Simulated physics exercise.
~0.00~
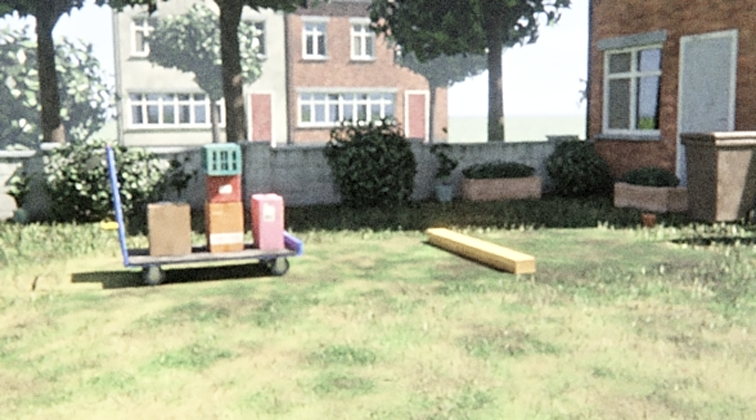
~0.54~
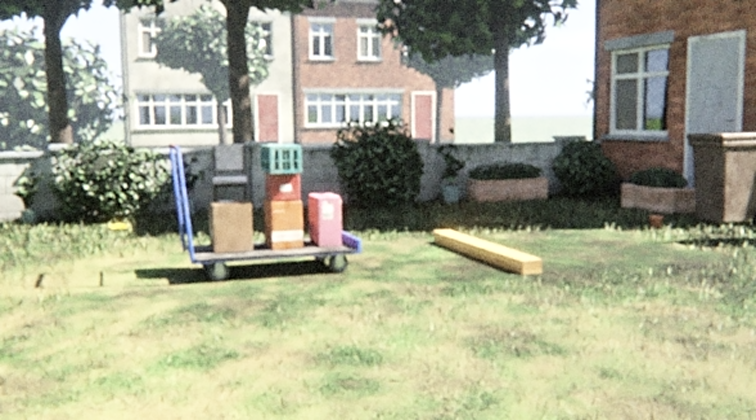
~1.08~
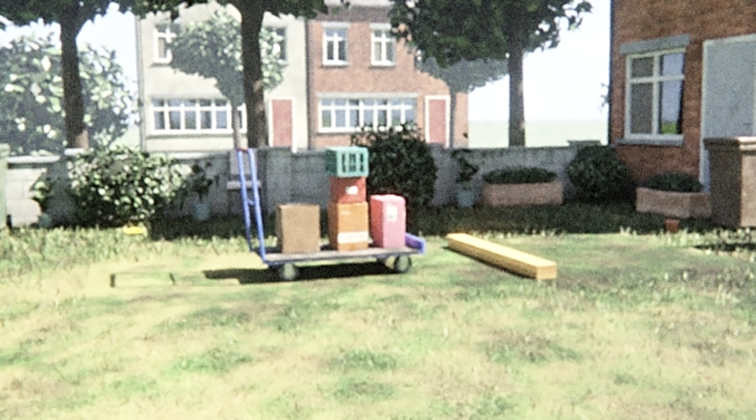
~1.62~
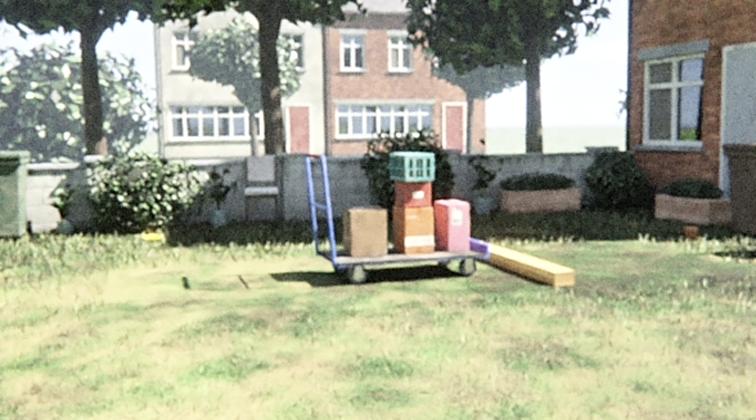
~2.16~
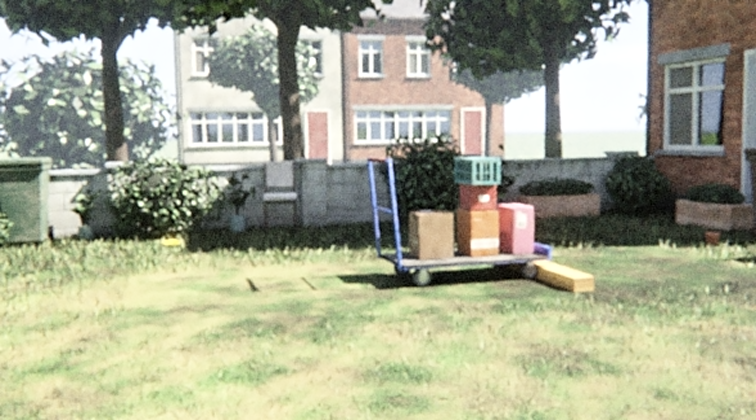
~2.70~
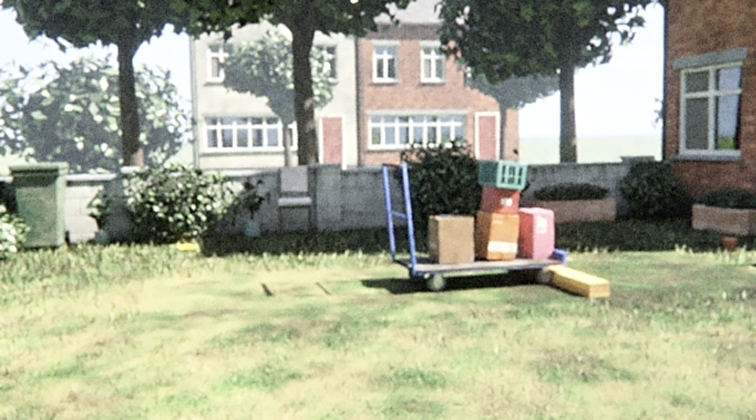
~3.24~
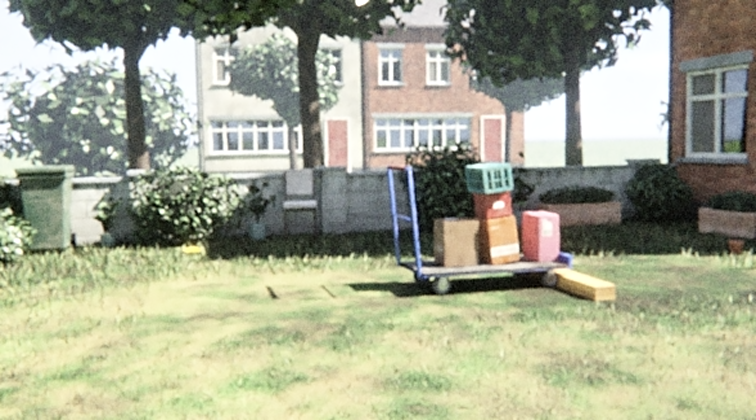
A blue-handled flat cart loaded with boxes rolls across a sunlit lawn, seen from the side, with a grey wall, bushes, trees and brick houses behind. On its deck stand a brown parcel at the left, an orange carton in the middle topped by a red tote and a teal crate, and a pink carton at the right. The cart travels right towards a yellow beam lying in the grass and stops against it. The orange carton and the pieces stacked on it tip right, then rock back left. At the end, everything remains on the deck.
